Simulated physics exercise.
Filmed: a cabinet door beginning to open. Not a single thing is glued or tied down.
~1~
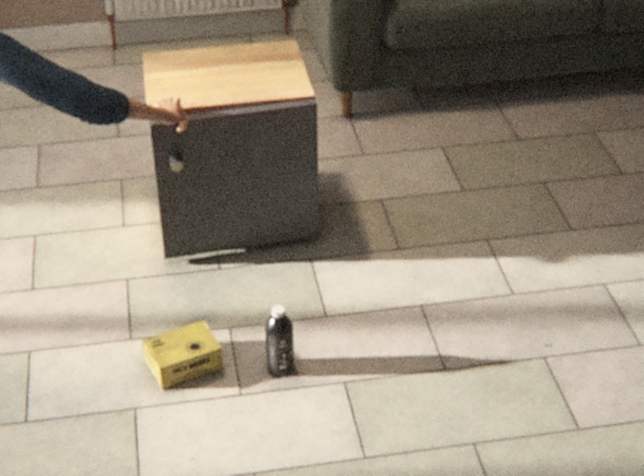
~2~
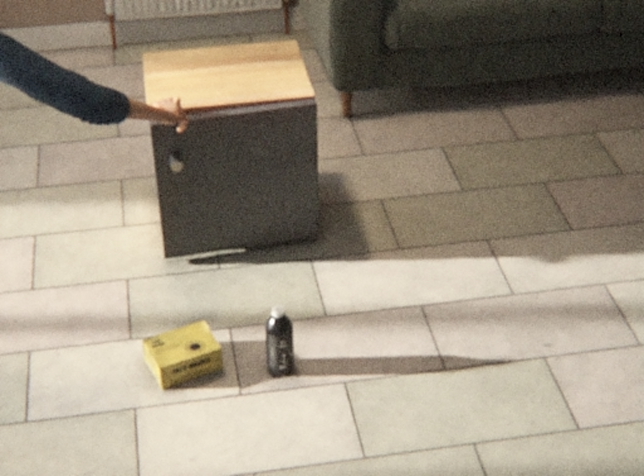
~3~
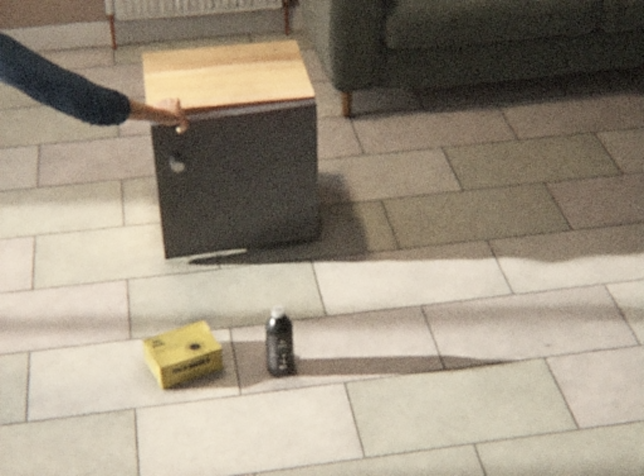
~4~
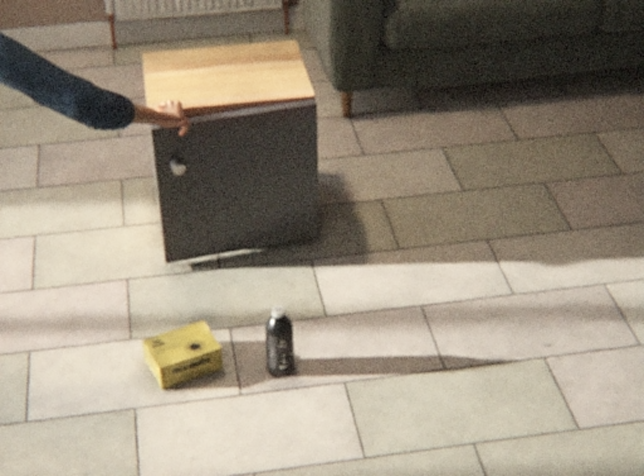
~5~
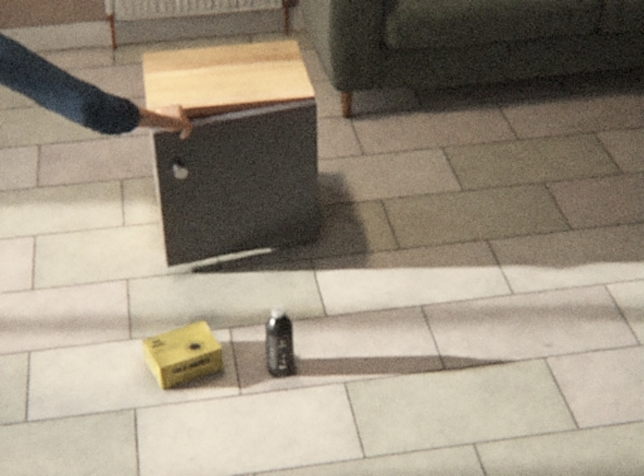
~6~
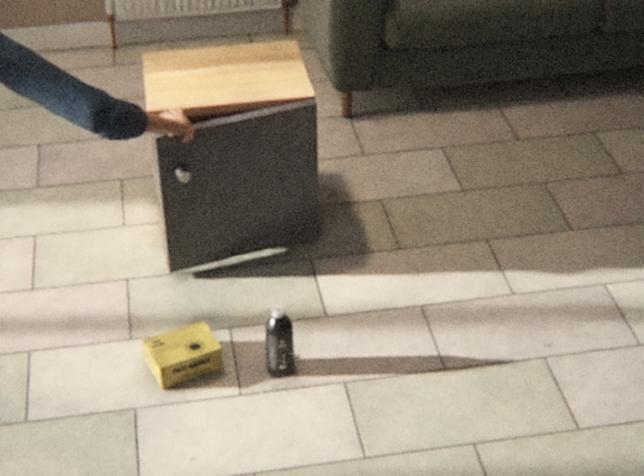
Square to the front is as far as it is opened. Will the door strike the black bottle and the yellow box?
For each one: Black bottle - not struck; yellow box - not struck.
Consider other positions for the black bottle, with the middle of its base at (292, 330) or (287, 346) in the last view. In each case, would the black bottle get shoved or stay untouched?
Gets hit; gets hit.
Then, 1.14 s on from there, door 51° open; black bottle at rest near (279, 339); yellow box at rest near (183, 354).
In the end, the black bottle stays untouched, near (279, 339); the yellow box stays untouched, near (183, 355).
